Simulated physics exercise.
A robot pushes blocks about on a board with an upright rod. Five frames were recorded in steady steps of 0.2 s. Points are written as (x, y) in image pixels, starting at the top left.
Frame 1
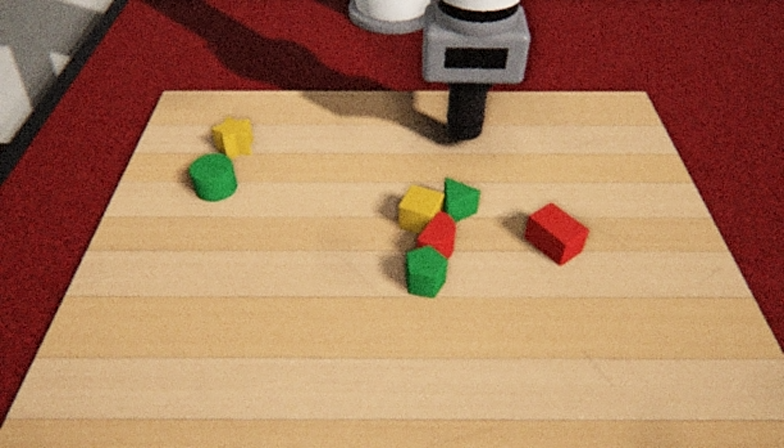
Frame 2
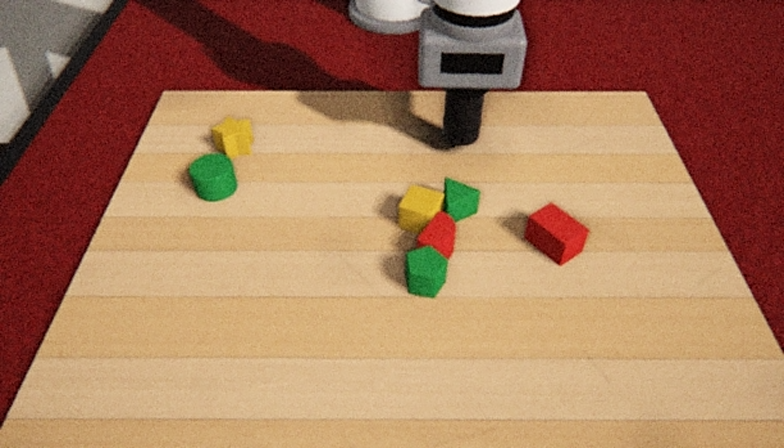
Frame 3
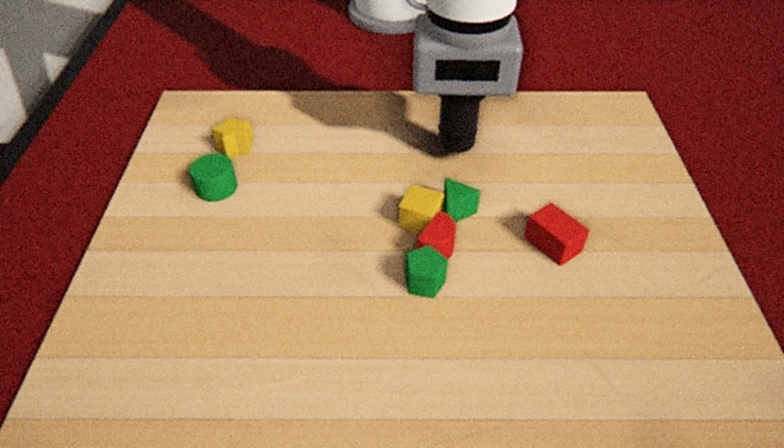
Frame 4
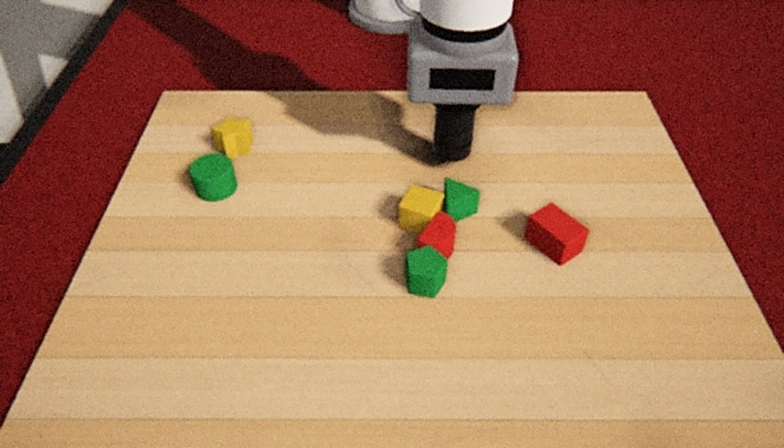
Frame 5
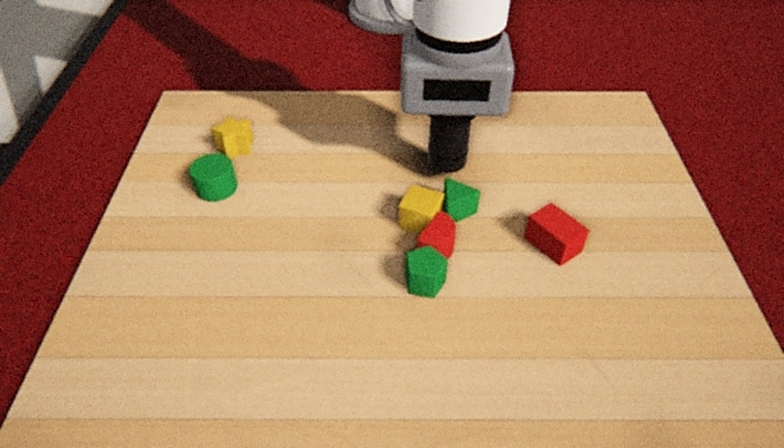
A robot arm with a dark rod slid a short way forward and slightly left over a wooden board, nearing a small cluster of yellow, green and red blocks, while none of the blocks moved.
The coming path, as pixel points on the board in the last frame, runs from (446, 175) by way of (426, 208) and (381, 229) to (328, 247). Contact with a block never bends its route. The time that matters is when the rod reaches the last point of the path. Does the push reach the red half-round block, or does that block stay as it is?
When the path is over, the red half-round block is still on its spot.
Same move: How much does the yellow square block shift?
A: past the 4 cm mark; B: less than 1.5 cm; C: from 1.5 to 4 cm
My pick is A.
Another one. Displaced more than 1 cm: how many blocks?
Moved: Exactly two.
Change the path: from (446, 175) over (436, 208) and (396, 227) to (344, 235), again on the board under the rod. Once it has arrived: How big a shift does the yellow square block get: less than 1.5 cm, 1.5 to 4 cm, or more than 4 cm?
My prediction: Over 4 cm.
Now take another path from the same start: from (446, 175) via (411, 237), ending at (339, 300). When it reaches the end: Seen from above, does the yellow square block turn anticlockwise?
Yes, that is how it ends up.
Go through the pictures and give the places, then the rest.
Tip of the rod at (464, 131), middles of tops, yellow square block at (422, 199), red half-round block at (439, 228), green three-sided block at (458, 190), in the first picture.
Rod at (461, 136), nothing pushed, in the second picture.
Rod at (456, 143), nothing pushed, in the third picture.
Rod at (452, 151), nothing pushed, in the fourth picture.
Rod at (447, 162), yellow square block at (422, 199), red half-round block at (439, 228), green three-sided block at (458, 190), in the fifth picture.
On the path given first. One third of the way, rod at (426, 194); yellow square block at (413, 211); green three-sided block at (458, 201), turned 65° anticlockwise.
Two thirds of the way, rod at (379, 216); yellow square block at (390, 236), turned 40° anticlockwise; green three-sided block at (457, 202), turned 70° anticlockwise.
At the end, rod at (327, 233); yellow square block at (389, 237), turned 45° anticlockwise; red half-round block unmoved; green three-sided block at (457, 202), turned 70° anticlockwise.
